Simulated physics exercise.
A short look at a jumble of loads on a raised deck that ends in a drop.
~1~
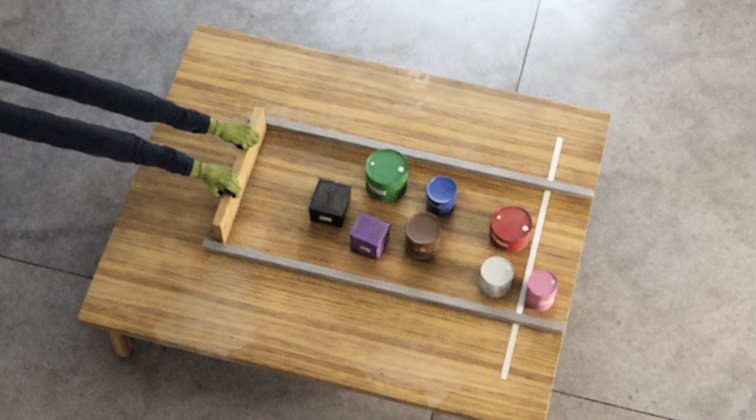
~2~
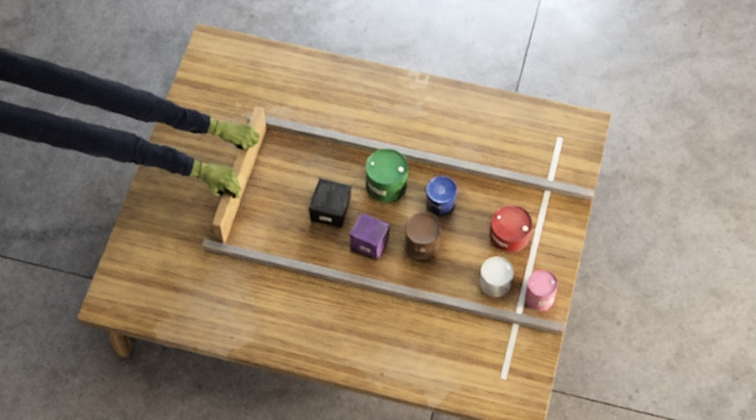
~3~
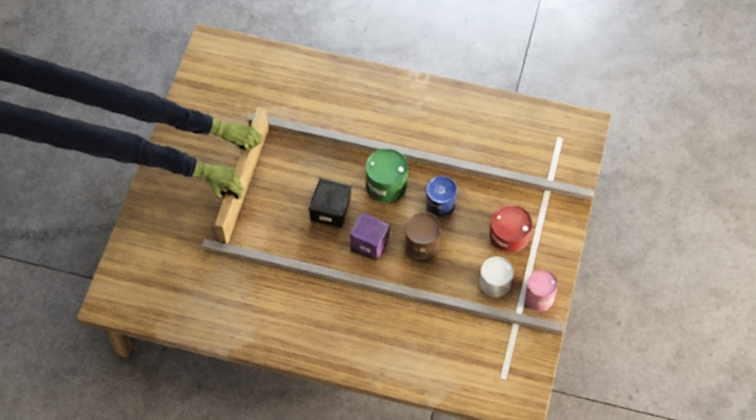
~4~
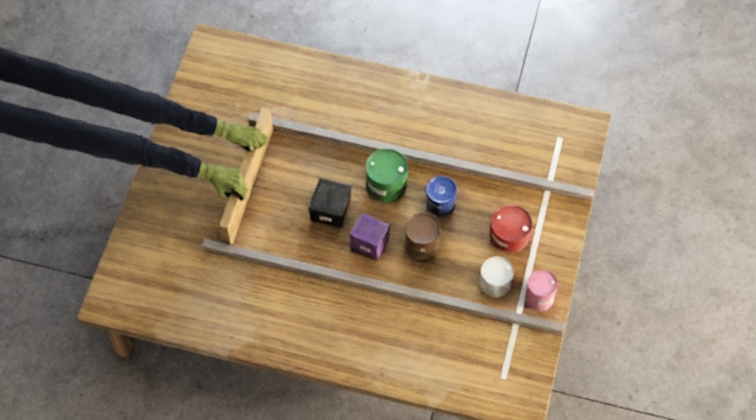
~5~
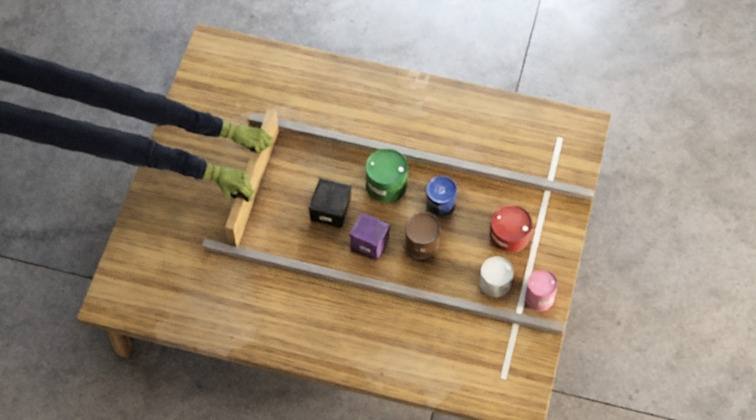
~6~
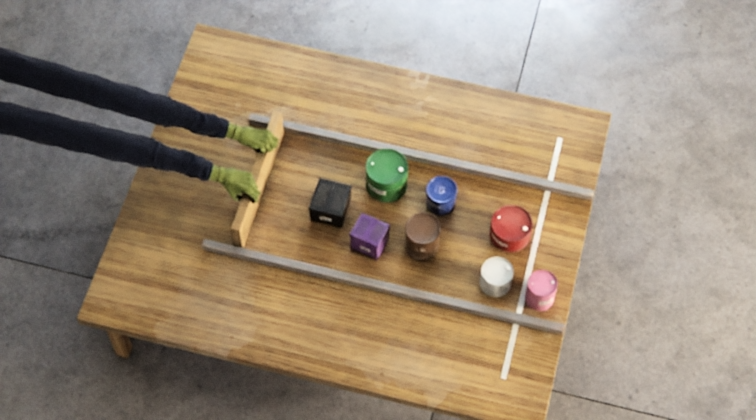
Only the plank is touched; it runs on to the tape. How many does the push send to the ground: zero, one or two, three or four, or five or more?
Outcome: The number that fall off is three or four.
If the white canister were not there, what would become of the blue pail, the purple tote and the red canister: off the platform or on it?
The blue pail goes over, the purple tote stays on, the red canister is lost.
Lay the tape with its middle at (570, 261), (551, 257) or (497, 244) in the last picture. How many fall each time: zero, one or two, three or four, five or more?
For each place: 5 or more; 5 or more; zero.
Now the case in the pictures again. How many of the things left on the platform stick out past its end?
That would be 1.
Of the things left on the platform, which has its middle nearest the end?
The white canister ends nearest.
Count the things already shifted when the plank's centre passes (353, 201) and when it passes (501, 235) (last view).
2 and 8.
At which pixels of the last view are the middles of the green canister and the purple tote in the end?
Near (566, 204) and (538, 291).
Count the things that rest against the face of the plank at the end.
It touches 3.
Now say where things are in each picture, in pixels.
In the first frame, pink canister (541, 290); red canister (511, 229); white canister (496, 277); plank (240, 175); tape (533, 253).
In the second frame, red canister (511, 229); purple tote (370, 237).
In the third frame, white canister (496, 277); green canister (387, 176).
In the fourth frame, pink canister (541, 290); black tote (331, 203).
In the fifth frame, red canister (511, 229); blue pail (441, 196).
In the sixth frame, pink canister (541, 290); red canister (511, 229); white canister (496, 277); plank (258, 179); tape (533, 253).
Early on, none off yet; pink canister at rest near (541, 290); red canister at rest near (511, 229); white canister at rest near (496, 277).
Finally, the number that fall off is three or four; lost, brown pail, blue pail, red canister and pink canister.
